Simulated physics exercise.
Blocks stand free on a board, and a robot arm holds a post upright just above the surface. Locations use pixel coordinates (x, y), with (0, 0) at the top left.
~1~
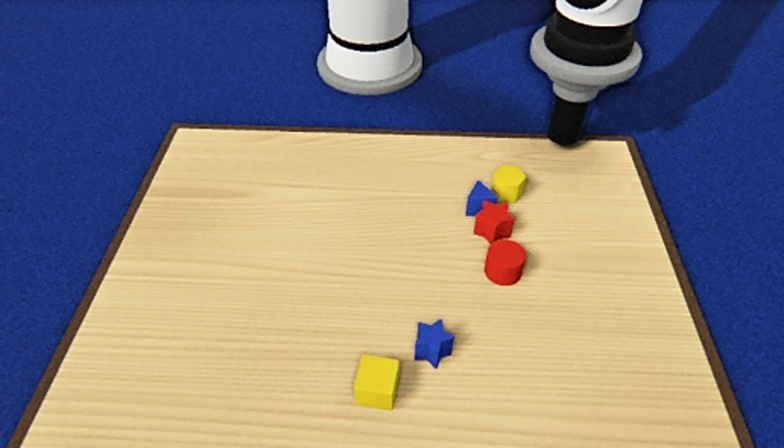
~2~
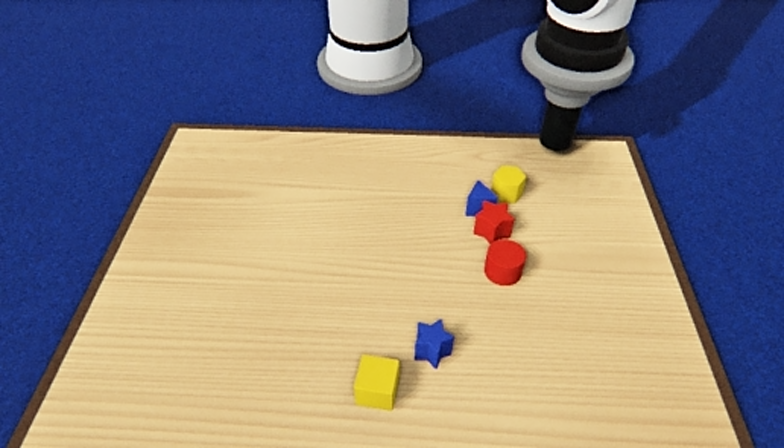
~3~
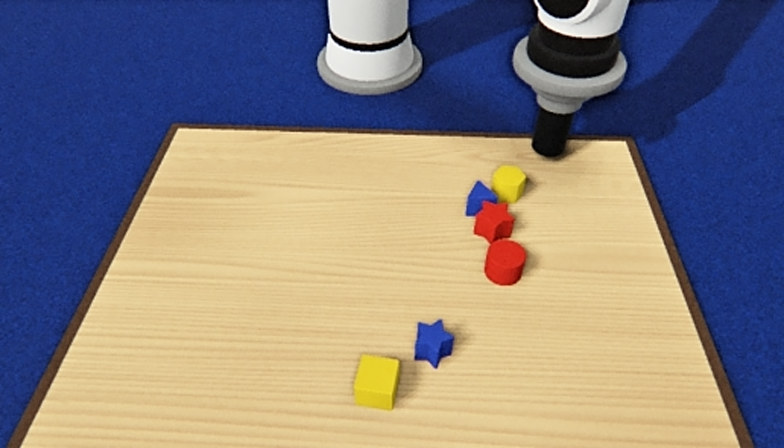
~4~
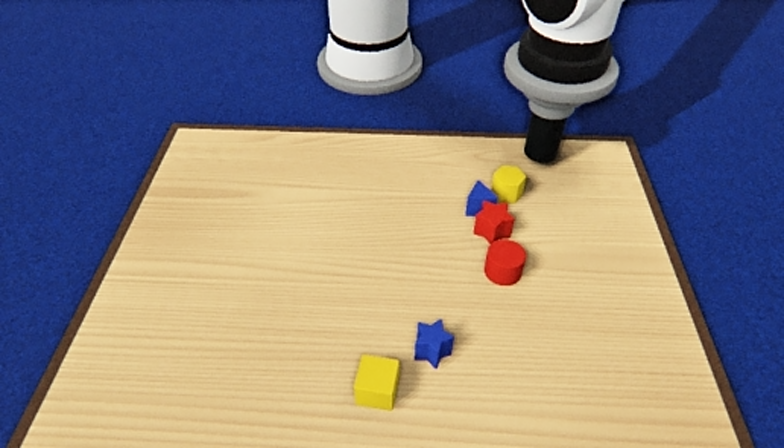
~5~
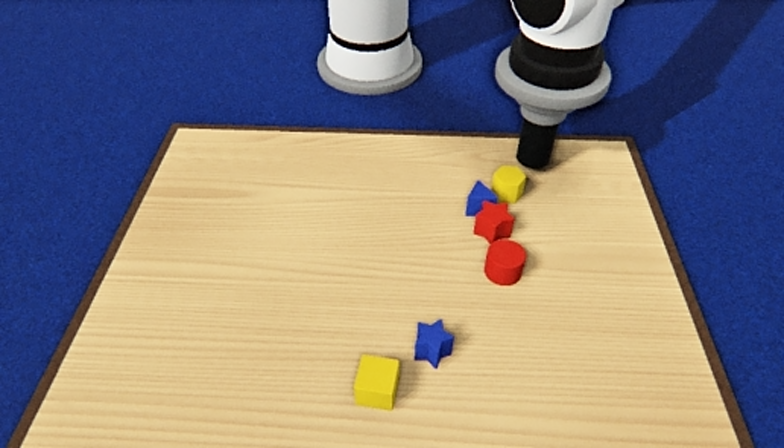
The clip shows a robot arm moving its upright black post slightly left and toward the viewer, nearing a yellow block beside blue and red ones on a wooden board, while all six blocks stay still.
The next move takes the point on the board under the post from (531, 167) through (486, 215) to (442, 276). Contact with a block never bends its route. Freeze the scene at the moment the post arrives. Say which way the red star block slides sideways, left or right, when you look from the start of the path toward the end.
It goes toward the left-hand side.
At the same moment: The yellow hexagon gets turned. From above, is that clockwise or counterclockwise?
Viewed from overhead, the yellow hexagon winds up turned clockwise.
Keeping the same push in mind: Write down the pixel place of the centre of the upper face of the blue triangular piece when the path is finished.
Put as a pixel place, it's (425, 208).
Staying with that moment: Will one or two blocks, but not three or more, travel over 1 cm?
No, it doesn't check out.
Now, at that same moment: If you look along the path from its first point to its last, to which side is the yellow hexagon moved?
Facing the way the path runs, start to end, you'll find the yellow hexagon has shifted right.
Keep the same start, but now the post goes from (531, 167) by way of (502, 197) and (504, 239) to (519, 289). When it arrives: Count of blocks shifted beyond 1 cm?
In total, three or more blocks get moved by over 1 cm.
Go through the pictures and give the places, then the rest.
Lower end of the post (563, 136), tops of blocks, blue triangular piece (482, 191), red star block (495, 212), red disc (507, 253), yellow hexagon (510, 175), in the first frame.
Post (555, 141), blocks as before, in the second frame.
Post (548, 147), blocks as before, in the third frame.
Post (540, 153), blocks as before, in the fourth frame.
Post (533, 158), blue triangular piece (482, 191), red star block (495, 212), red disc (507, 253), yellow hexagon (510, 175), in the fifth frame.
The first path, step by step. One third of the way, post (504, 189); blue triangular piece (462, 201), turned 15° clockwise; red star block (489, 222), turned 40° anticlockwise; yellow hexagon (485, 197).
Two thirds of the way, post (472, 224); blue triangular piece (425, 208), turned 80° clockwise; red star block (470, 239); yellow hexagon (441, 223), turned 70° clockwise.
At the end, post (443, 267); blue triangular piece (425, 208), turned 80° clockwise; red star block (454, 285), turned 165° anticlockwise; red disc not moved; yellow hexagon (418, 234), turned 110° clockwise.
